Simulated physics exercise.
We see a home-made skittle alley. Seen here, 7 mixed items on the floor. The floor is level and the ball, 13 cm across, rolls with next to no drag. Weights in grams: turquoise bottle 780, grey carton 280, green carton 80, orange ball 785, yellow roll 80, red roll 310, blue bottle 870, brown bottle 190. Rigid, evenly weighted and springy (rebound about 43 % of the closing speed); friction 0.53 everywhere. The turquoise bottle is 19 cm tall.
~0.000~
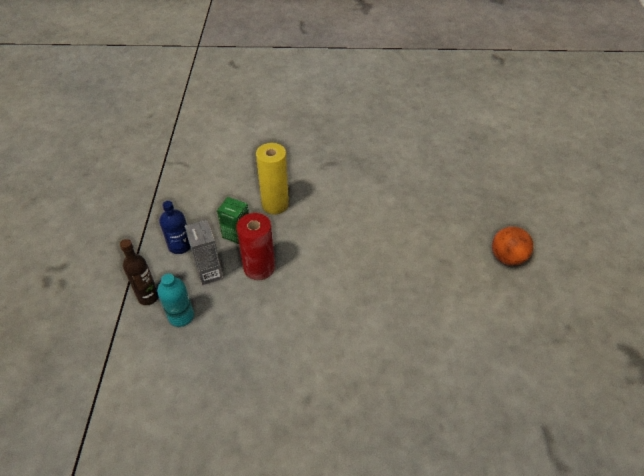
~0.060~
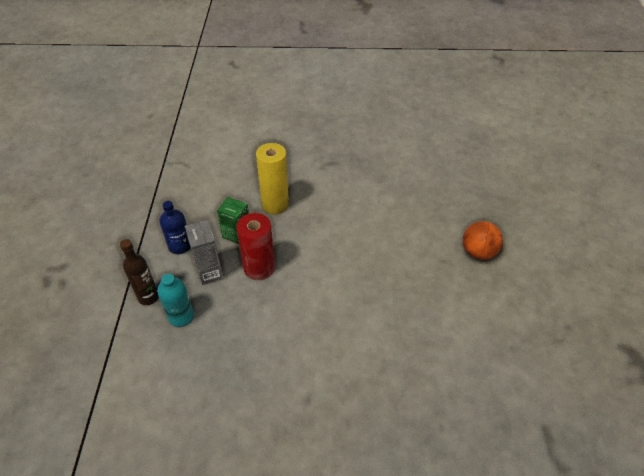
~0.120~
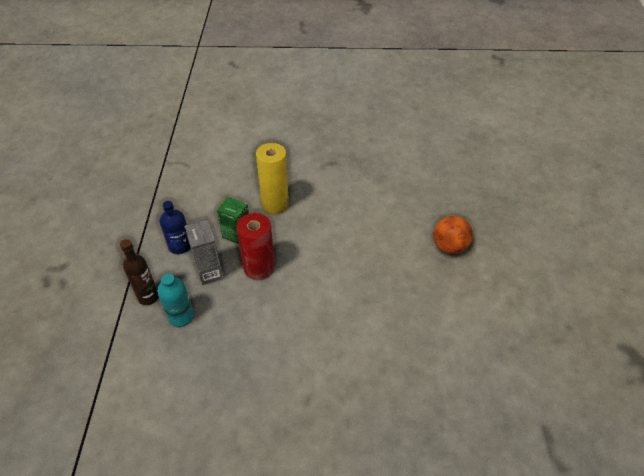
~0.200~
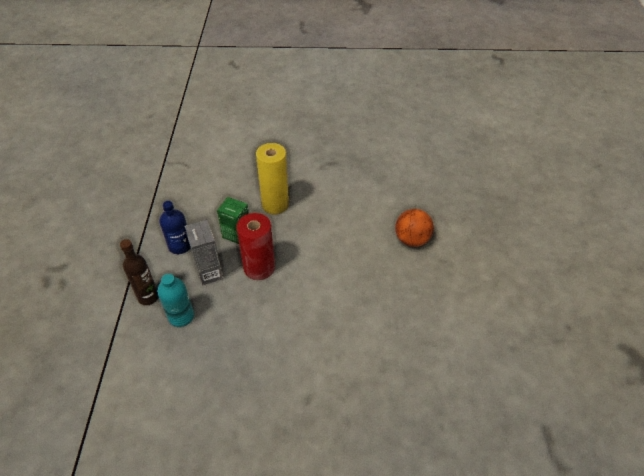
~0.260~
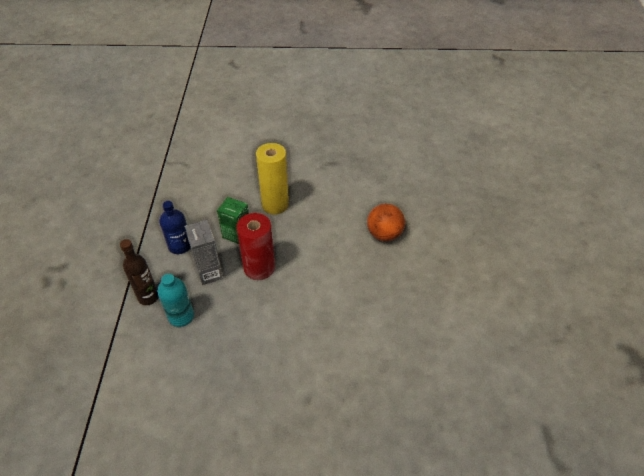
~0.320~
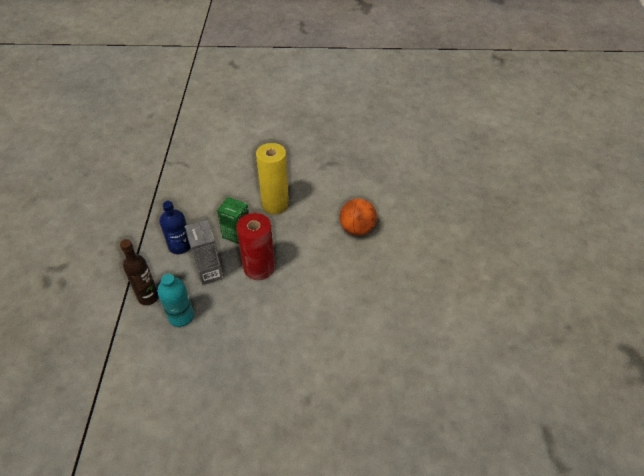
An orange ball sits alone at the right of a grey, stained concrete floor crossed by dark joint lines, seen from above at an angle. On the left stand seven items: a yellow roll at the back, a red roll in front, green and grey cartons between, and blue, brown and turquoise bottles. The ball rolls steadily leftward and slightly up the view, nearing the still group, while the camera stays fixed.
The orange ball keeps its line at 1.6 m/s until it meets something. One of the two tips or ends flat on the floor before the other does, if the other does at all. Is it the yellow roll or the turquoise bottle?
The first of the two, the yellow roll.
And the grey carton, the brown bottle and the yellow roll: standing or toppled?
The grey carton stays upright; the brown bottle stays upright; the yellow roll tips over.
After 0.72 s, 105 cm rolled; orange ball near (202, 195); yellow roll leaning 44° near (188, 134).
After 1.32 s, 180 cm rolled; yellow roll on its side near (174, 122).
After 2.12 s, yellow roll on its side near (182, 115).
After 2.92 s, yellow roll on its side near (185, 113).
By the end (3.4 s), tipped over on the floor, yellow roll; the other 6 in place, give or take 8 cm. Seen from the same camera at the end, yellow roll near (185, 113), turquoise bottle near (175, 298). Yellow roll went at 0.72 s; turquoise bottle was never lost.
